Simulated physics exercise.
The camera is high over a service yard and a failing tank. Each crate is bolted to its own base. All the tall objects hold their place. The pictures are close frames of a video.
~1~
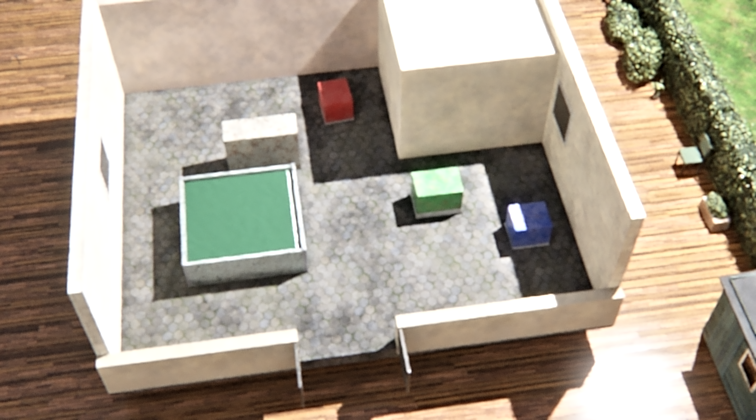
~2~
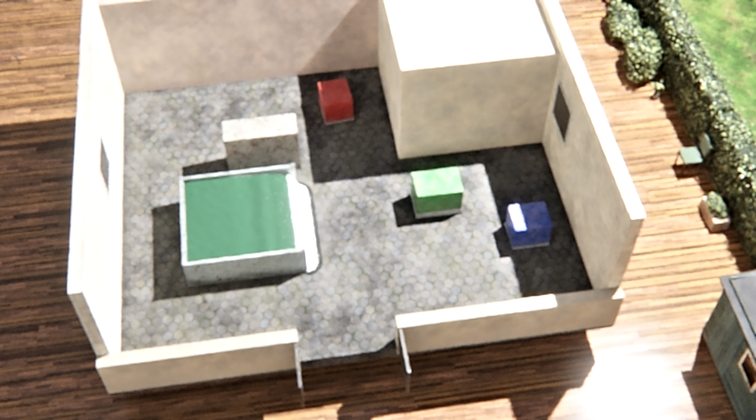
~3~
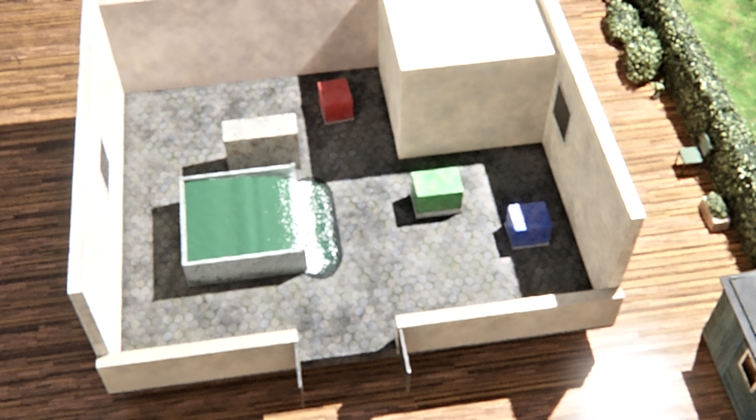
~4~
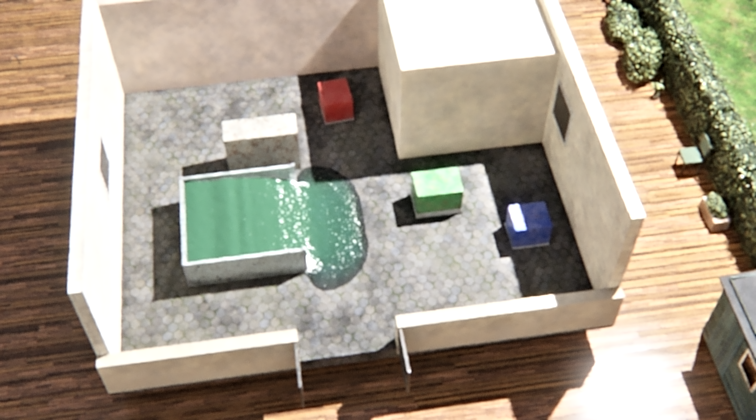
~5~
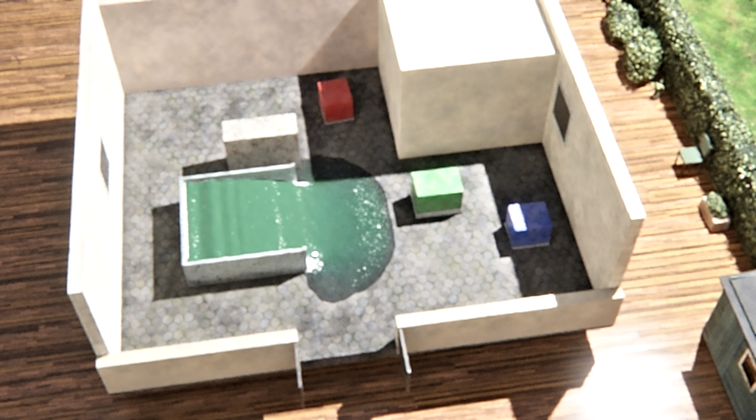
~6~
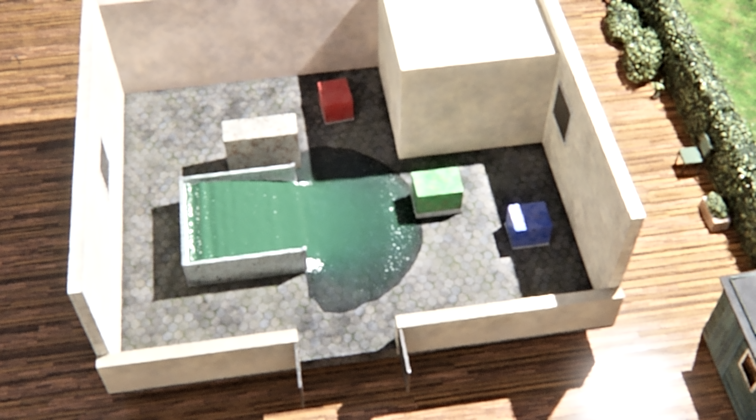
In this clip, seen from high above a walled yard, green water pours from the right side of a rectangular tank and spreads rightward across the paving in a widening rounded pool, reaching the light green box.
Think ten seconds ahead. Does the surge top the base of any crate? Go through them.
In the end: The red crate gets wet; the blue crate gets wet; the green crate gets wet.
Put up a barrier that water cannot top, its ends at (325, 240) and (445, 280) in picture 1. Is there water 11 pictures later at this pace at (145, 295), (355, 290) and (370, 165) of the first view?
In turn: No water, flooded, awash.
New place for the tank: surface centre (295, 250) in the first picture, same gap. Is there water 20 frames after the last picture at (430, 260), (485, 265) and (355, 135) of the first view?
In that order: Covered, under water, wet.
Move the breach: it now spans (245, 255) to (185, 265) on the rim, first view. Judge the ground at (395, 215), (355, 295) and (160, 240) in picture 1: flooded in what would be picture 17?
One after the other: Free of water, flooded, not flooded.
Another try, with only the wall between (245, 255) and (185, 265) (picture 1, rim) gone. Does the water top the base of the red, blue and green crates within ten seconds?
My reading: The red one takes water; the blue one ends up wet; the green one escapes it.
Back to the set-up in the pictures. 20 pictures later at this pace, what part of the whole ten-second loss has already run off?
Near 5 in a hundred.
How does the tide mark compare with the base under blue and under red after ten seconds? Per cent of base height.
In turn 700 and 270 per cent.
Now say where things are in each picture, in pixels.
The first frame shows still water in the tank at (241, 215).
In the second frame, the front is at a hidden place, out from the gap at (299, 222).
In the third frame, water pours out at (299, 223) and has run to (314, 181).
In the fourth frame, the front is at (327, 171), out from the gap at (299, 223).
In the fifth frame, water pours out at (299, 223) and has run to (342, 163).
In the sixth frame, water pours out at (299, 223) and has run to (405, 186).
A moment on, water covers 30 % of the floor; the red crate not reached, the blue crate water round its plinth, the green crate water round its plinth.
Next, water covers 45 % of the floor; the red crate water round its plinth, the blue crate water round its plinth, the green crate water round its plinth.
Then, water covers 50 % of the floor; the red crate water round its plinth, the blue crate water round its plinth, the green crate water round its plinth.
Later, water covers 65 % of the floor; the red crate water round its plinth, the blue crate water round its plinth, the green crate water round its plinth.
In the end, water covers 95 % of the floor; the red crate was topped, the blue crate was topped, the green crate was topped.
